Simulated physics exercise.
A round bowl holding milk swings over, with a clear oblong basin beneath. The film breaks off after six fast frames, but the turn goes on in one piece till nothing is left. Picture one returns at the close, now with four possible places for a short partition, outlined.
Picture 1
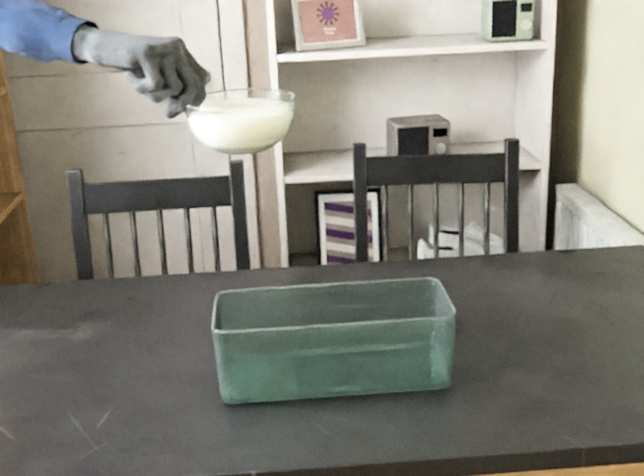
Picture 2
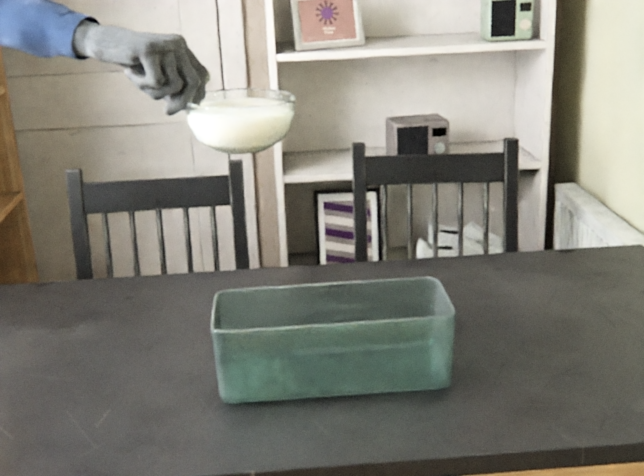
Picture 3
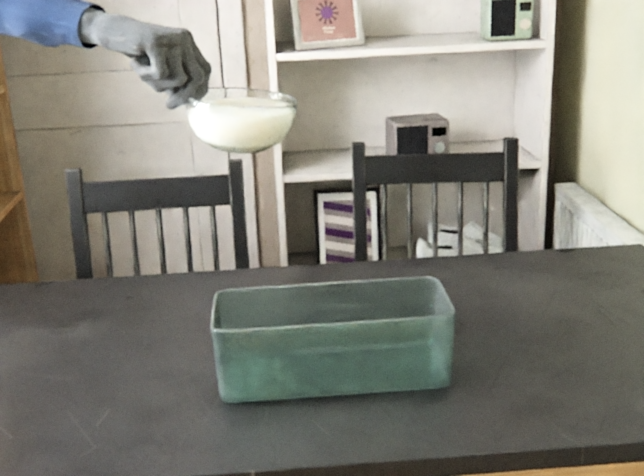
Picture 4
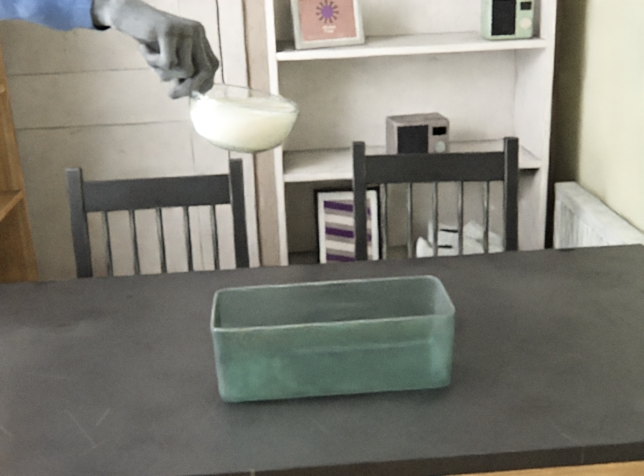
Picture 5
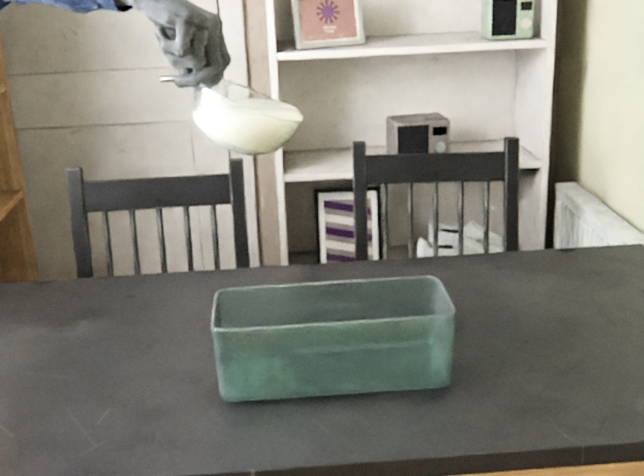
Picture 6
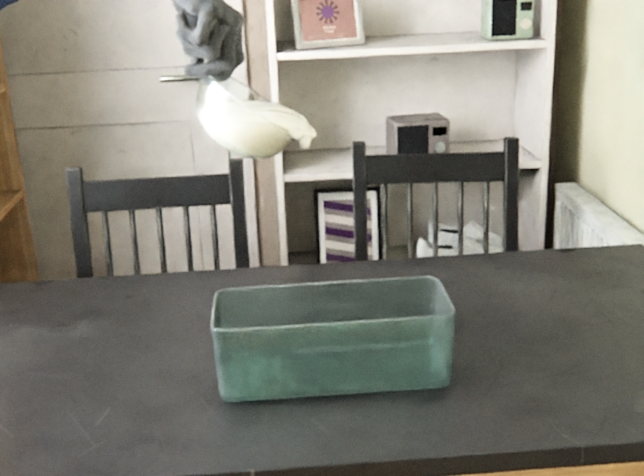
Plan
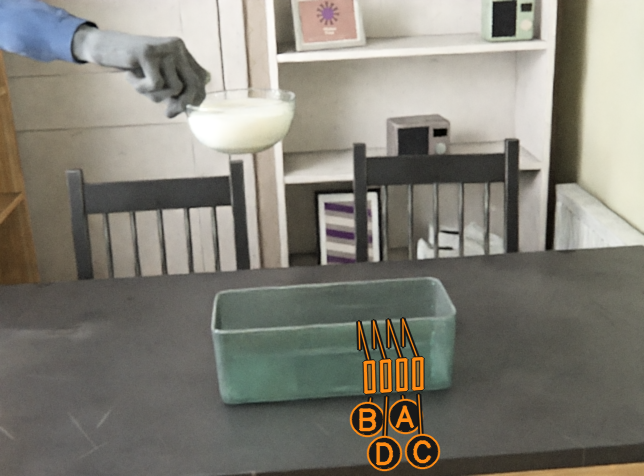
Above a dark table with a clear oblong basin, a gray-gloved hand tilting a round bowl rightward, milk reaching over its lip.
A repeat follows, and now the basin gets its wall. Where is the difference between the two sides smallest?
The answer is place B.
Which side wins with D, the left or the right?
More ends on the left.
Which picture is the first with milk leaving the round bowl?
Picture 5.
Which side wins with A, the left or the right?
More ends on the left.
In orange, A at (402, 395); B at (370, 398); C at (418, 394); D at (386, 396).
Choosing A, about 91 % ends left of the wall and 5 % right of it; 4 % is lost outside.
Choosing B, about 47 % ends left of the wall and 50 % right of it; 3 % is lost outside.
Choosing C, about 87 % ends left of the wall and 9 % right of it; 4 % is lost outside.
Choosing D, about 72 % ends left of the wall and 24 % right of it; 5 % is lost outside.
